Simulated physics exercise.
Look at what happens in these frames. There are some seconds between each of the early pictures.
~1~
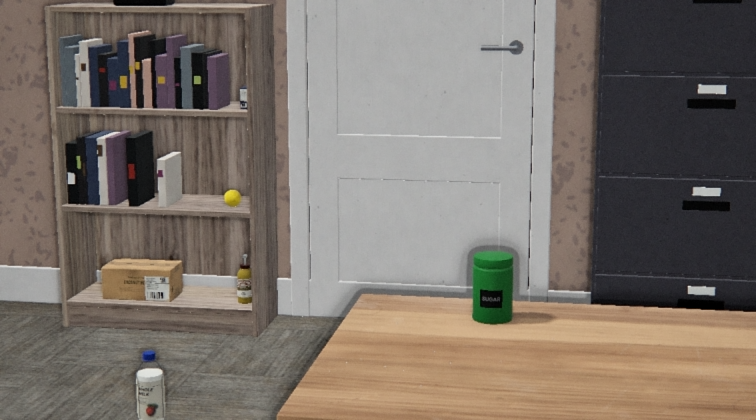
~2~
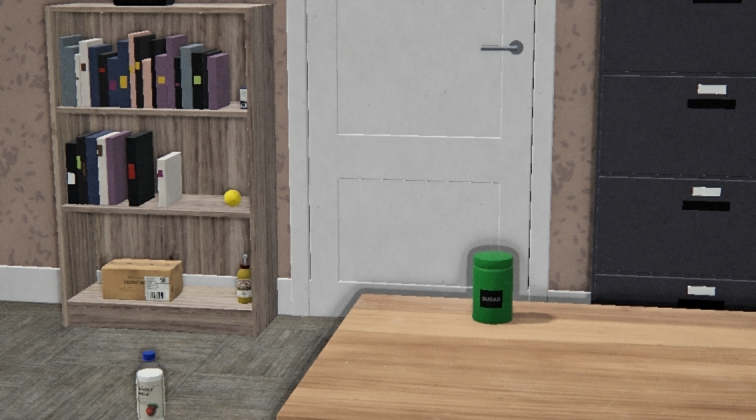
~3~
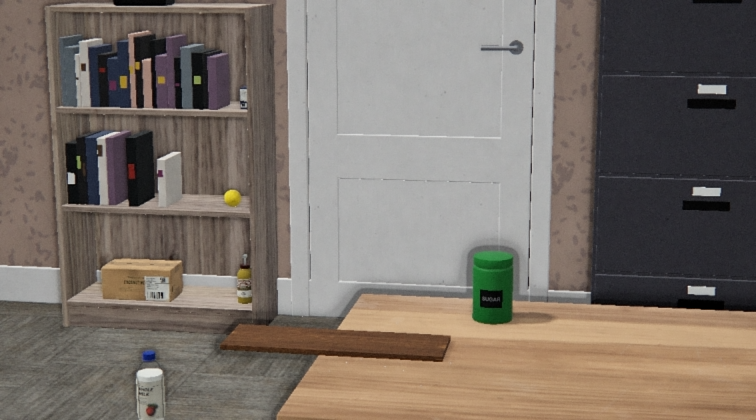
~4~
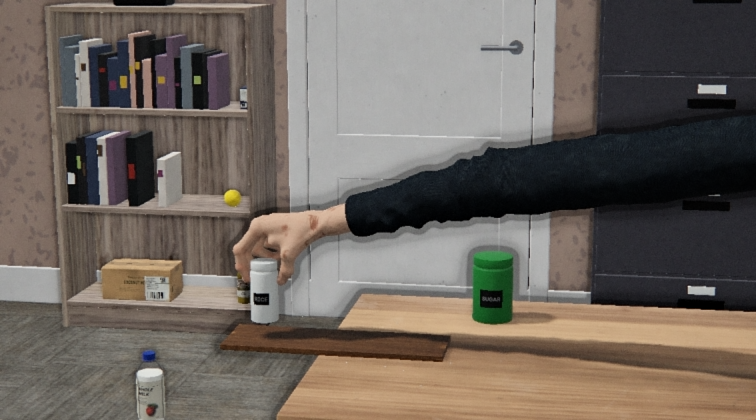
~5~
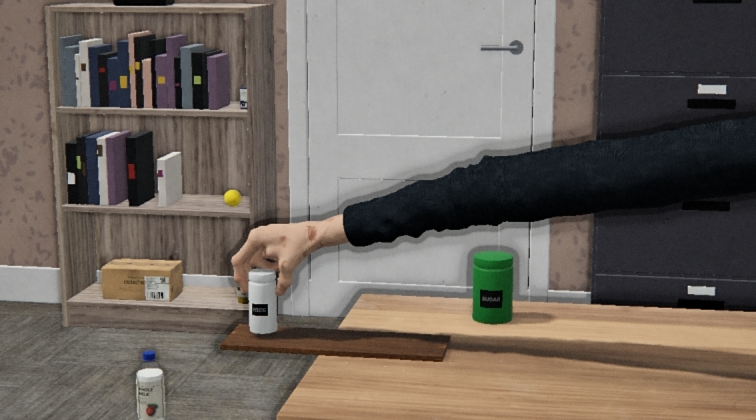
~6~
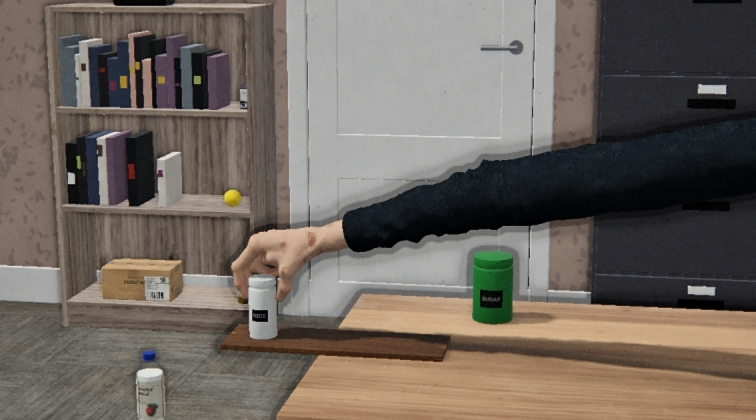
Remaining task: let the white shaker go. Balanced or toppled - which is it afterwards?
My guess: It falls off the table.
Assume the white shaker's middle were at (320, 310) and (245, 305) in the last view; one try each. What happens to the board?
On the first try it remains balanced, and on the second it falls.
Then, 0.70 s after the last picture, white shaker and brown board now down on the floor or falling.
Then, 0.80 s after the last picture, things are still on the move.
Then, 1.00 s after the last picture, as before.
By the end, down on the floor or falling, white shaker and brown board; green jar in place. The board tips off the edge.
